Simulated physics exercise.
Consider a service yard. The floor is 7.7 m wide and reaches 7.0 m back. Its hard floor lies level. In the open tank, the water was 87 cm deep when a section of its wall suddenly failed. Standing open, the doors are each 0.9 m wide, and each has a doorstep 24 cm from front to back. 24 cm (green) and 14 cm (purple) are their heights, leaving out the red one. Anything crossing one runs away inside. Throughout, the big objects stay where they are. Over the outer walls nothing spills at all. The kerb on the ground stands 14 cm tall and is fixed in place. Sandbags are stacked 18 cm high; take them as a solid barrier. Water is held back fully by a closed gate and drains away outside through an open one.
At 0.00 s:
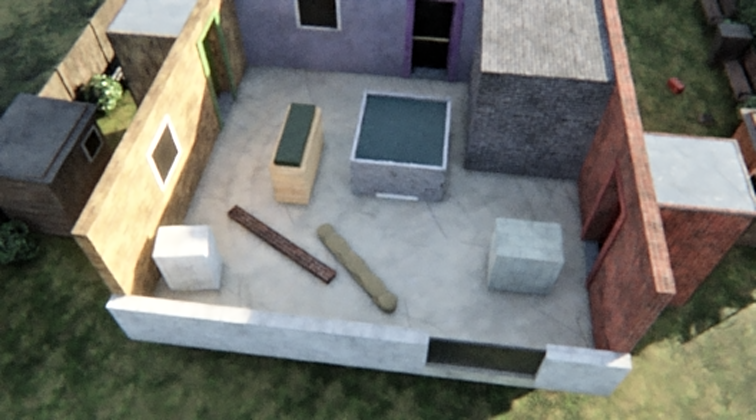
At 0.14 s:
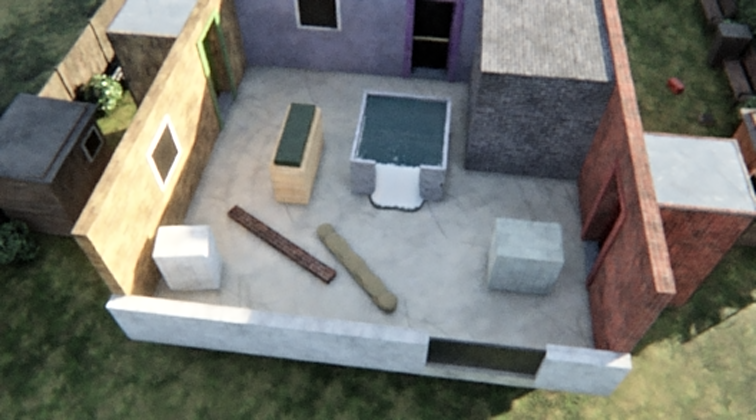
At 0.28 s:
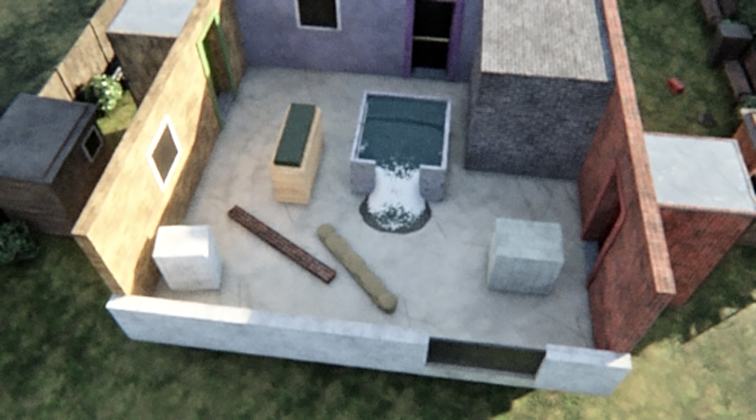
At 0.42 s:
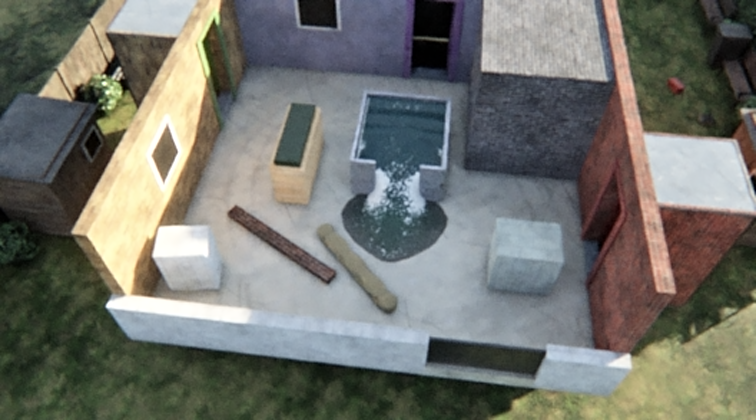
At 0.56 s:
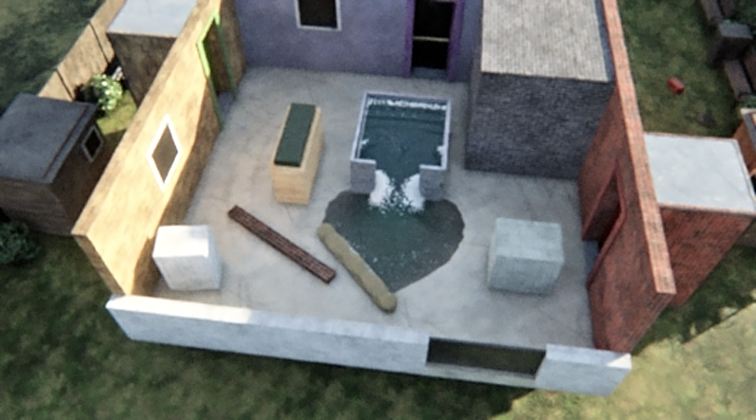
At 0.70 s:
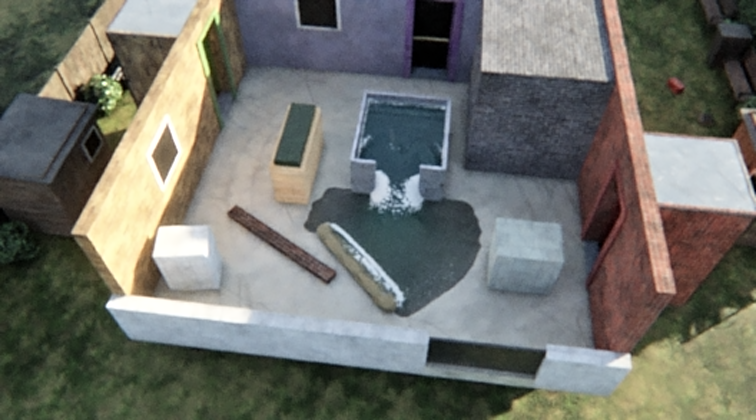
The video shows a walled yard with an open tank of still water; water then pours through a gap in its front wall, spreads across the pale floor in a widening dark pool, and reaches the sandbags.
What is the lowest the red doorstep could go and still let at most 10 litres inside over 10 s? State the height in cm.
About 10.5 cm.
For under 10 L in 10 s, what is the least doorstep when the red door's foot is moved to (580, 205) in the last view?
It needs about 18 cm.
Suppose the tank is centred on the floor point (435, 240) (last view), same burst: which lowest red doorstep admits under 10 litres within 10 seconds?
Minimum: Approx. 10.5 cm.
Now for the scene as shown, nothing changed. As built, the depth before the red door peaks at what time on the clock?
Peak: Close to 5.5 s.
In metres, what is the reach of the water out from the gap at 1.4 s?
Close to 4.0 metres, I'd say.
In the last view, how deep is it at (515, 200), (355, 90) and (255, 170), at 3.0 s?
0, 0 and 0 cm, respectively.
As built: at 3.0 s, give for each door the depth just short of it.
In cm - green: 0, red: 9, purple: 0.
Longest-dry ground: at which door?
Last in line is the purple one.
After 1.4 s water covers 25 % of the floor, deepest (46 cm) near (392, 198); it has not reached the red door.
After 3.0 s water covers 45 % of the floor, deepest (36 cm) near (589, 372); 9 cm at the red door, 0 litres in over its 7 cm doorstep.
After 10.0 s water covers 95 % of the floor, deepest (14 cm) near (414, 351); 7 cm at the red door, 43 litres in over its 7 cm doorstep.
At the red door as built, the water arrived by 2.2 s and peaked near 12 cm at 5.6 s.
With a doorstep of 9.5 cm, 17 litres would have come in within the 10 s; with 12.5 cm, 2 litres. So under 10 litres takes about 10.5 cm.
